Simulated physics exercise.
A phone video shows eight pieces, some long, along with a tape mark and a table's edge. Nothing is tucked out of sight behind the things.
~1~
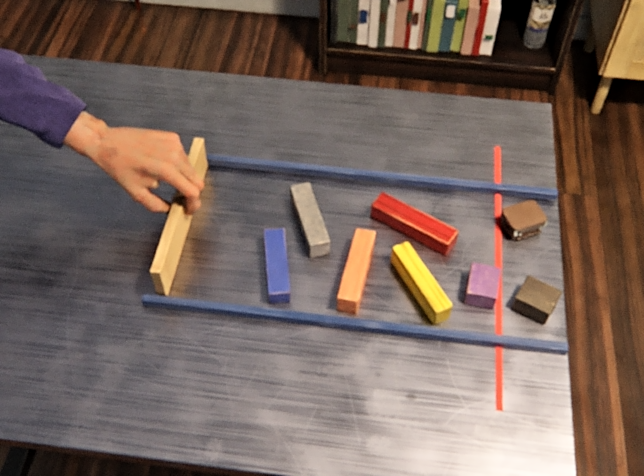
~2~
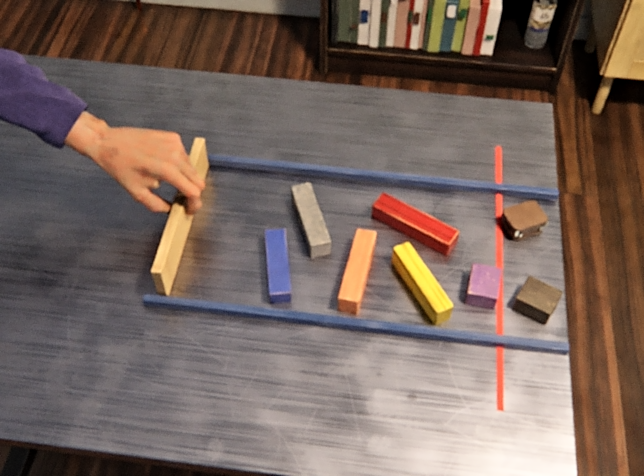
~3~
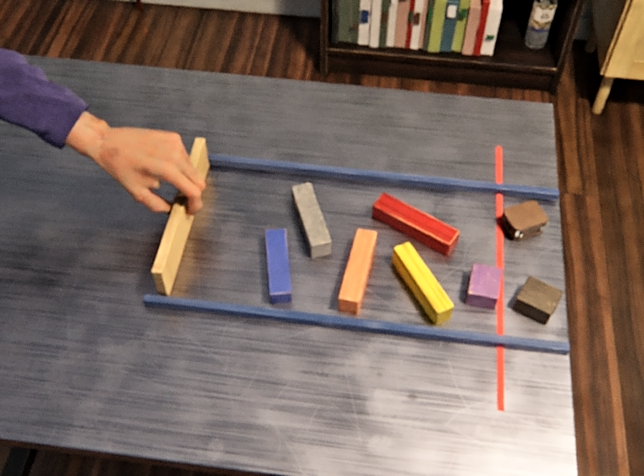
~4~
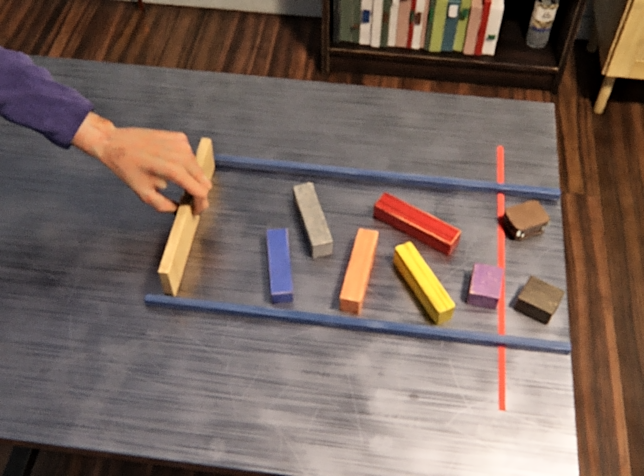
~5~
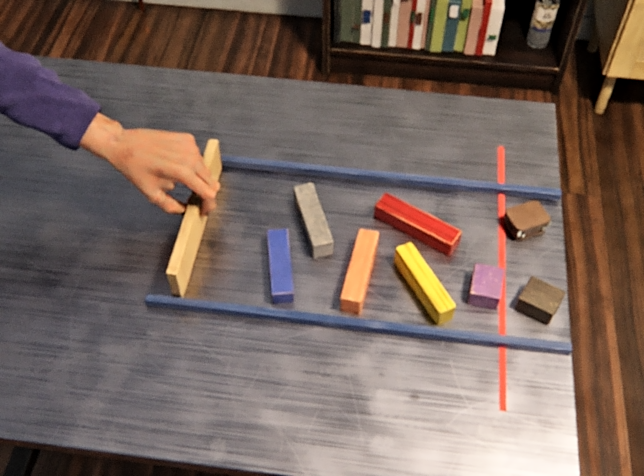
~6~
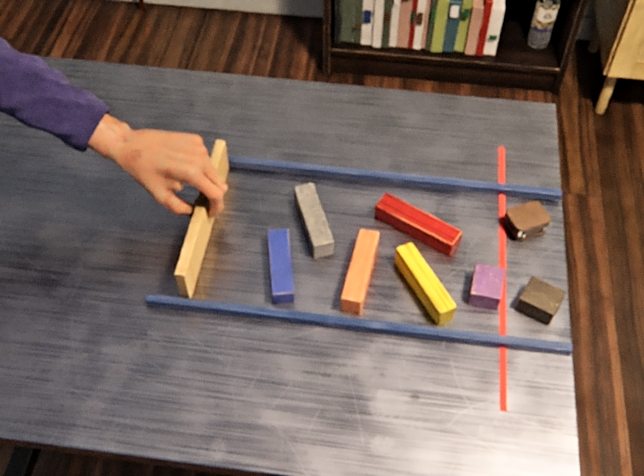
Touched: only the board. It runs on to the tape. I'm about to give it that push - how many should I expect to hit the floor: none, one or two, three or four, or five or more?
Expect three or four.
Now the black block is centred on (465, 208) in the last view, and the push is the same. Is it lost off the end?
Result: It comes off.
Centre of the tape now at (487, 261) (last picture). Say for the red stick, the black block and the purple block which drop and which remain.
As for the red stick, it keeps its place; the black block ends up falling; the purple block ends up falling.
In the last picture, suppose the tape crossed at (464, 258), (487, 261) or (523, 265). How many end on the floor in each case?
1, 2, 5.
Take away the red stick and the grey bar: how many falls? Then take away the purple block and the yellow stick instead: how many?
Fallen: 2, and 2 in the other try.
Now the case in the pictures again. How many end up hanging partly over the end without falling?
That'd be 3.
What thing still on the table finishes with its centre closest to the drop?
Answer - the yellow stick.
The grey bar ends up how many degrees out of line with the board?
About 15°.
Soon after, none off yet; black block at rest near (541, 301); brown case at rest near (527, 222); purple block at rest near (486, 287).
After that, none off yet; black block at rest near (541, 301); brown case at rest near (527, 222); purple block moving near (498, 290).
In the end, the number that fall off is three or four; gone, purple block, brown case and black block.
